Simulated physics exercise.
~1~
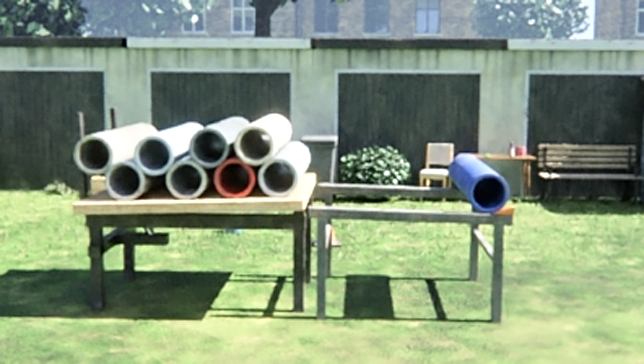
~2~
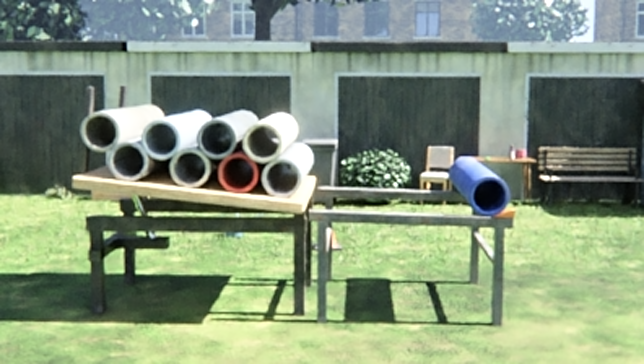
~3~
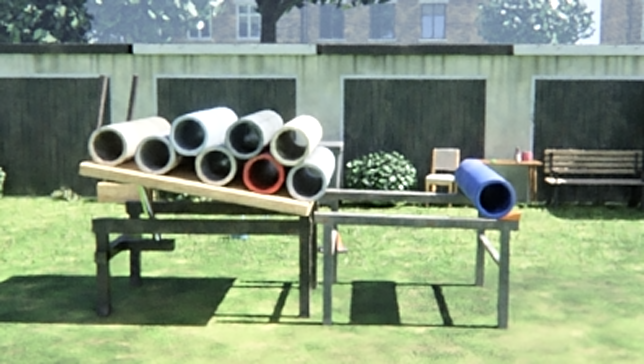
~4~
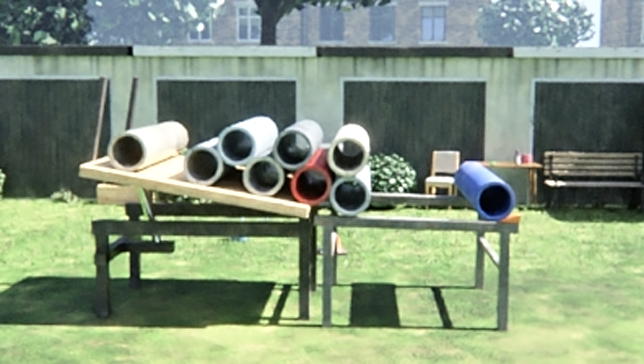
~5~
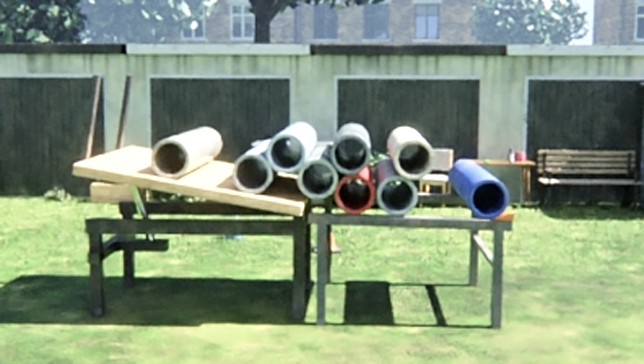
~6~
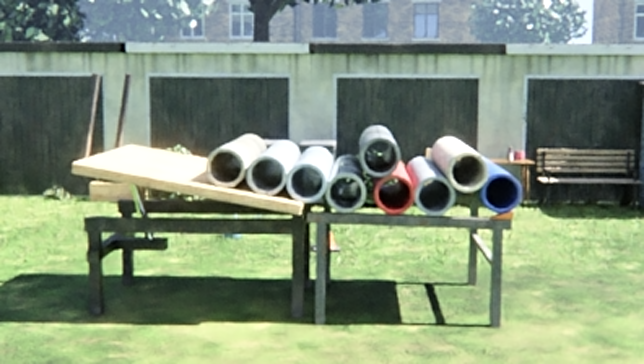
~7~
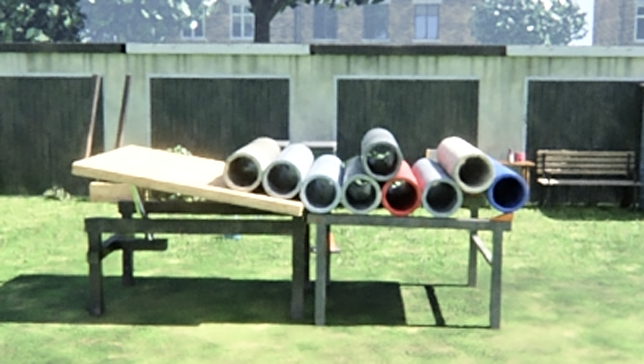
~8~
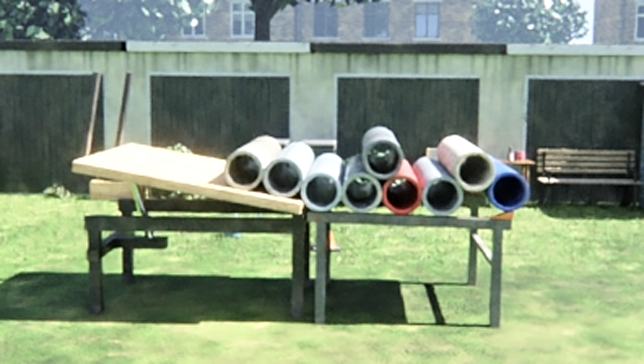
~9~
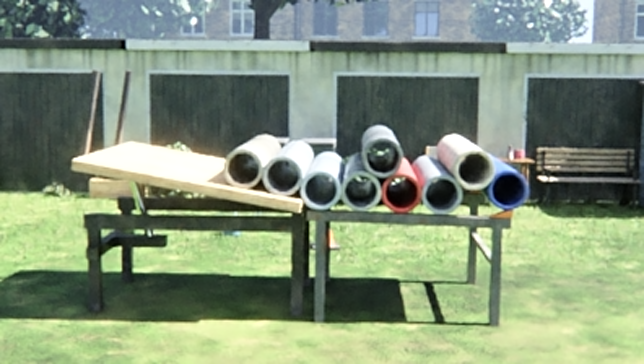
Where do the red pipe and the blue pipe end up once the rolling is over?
Both the red pipe and the blue pipe end up resting on the rails to the right of the tipped deck, with the blue one at the far right end.
